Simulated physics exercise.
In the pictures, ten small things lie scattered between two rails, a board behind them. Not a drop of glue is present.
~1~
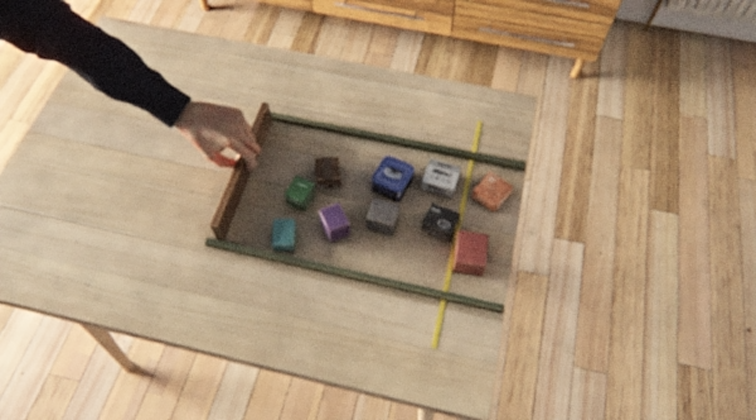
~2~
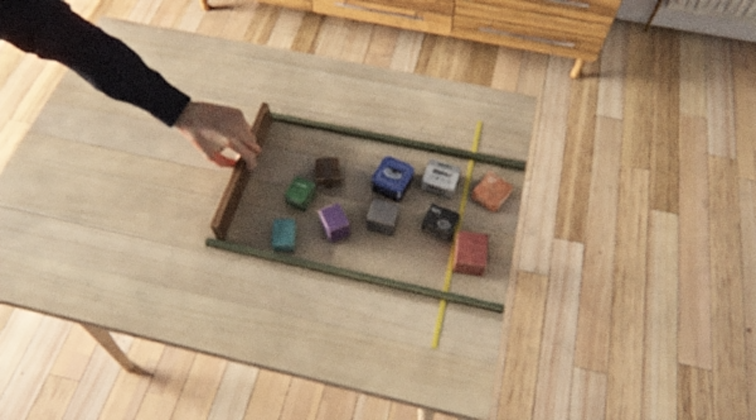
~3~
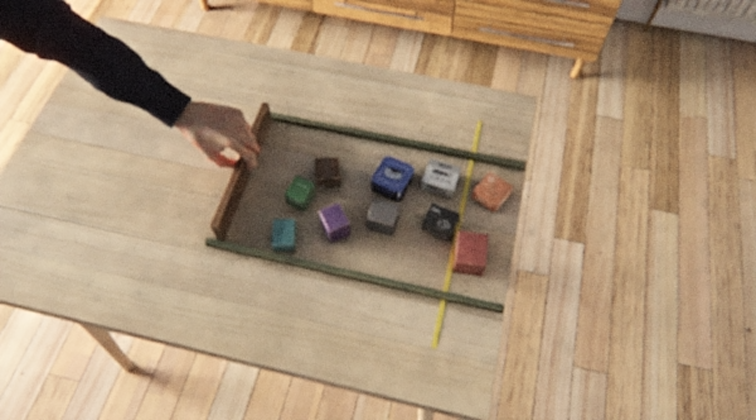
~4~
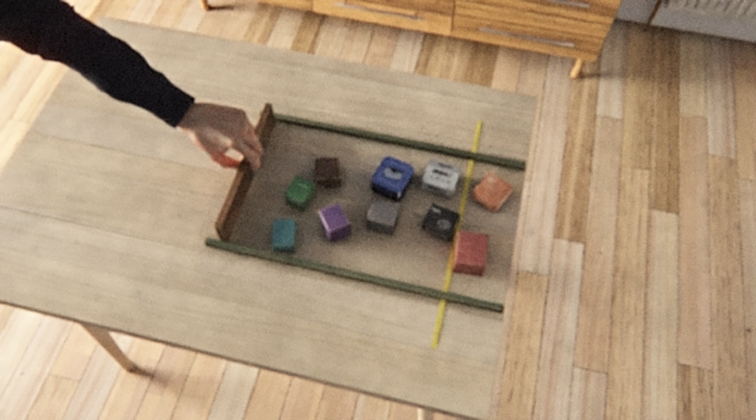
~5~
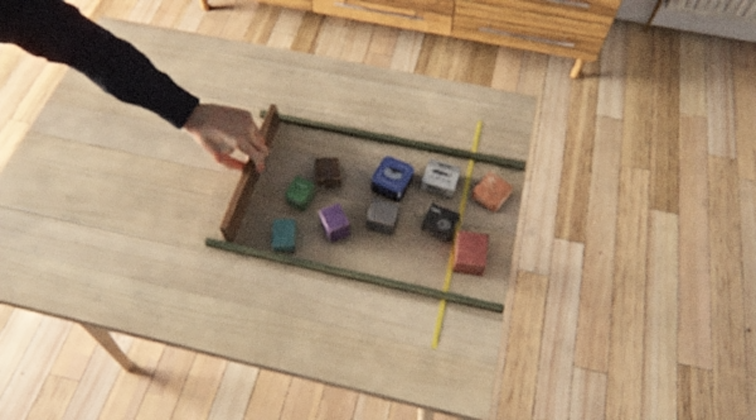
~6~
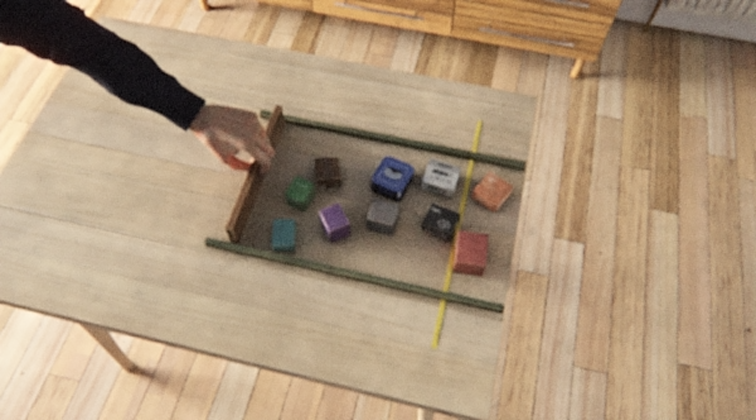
On a wooden table, a hand slides a brown board slightly right toward scattered small objects.
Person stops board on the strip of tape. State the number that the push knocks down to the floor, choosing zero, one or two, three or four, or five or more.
Count off: Three, maybe four.
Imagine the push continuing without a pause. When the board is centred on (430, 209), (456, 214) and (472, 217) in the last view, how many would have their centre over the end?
Per position: 1 / 3 / 4.
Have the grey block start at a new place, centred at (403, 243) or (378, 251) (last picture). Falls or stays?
In turn it survives; is kept.
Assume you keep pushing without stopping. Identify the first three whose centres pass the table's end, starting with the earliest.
Orange box, white box, black box.
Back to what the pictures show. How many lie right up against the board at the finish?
Counting them up gives 4.
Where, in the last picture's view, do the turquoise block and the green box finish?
Turquoise block at (459, 280), green box at (470, 226).
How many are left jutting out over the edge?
The answer comes to 2.
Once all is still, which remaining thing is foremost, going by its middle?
That's the red block.
Soon after, none off yet; orange box at rest near (492, 192); red block at rest near (471, 254); black box at rest near (441, 222).
In the end, the number that fall off is three or four; gone, white box, black box and orange box.
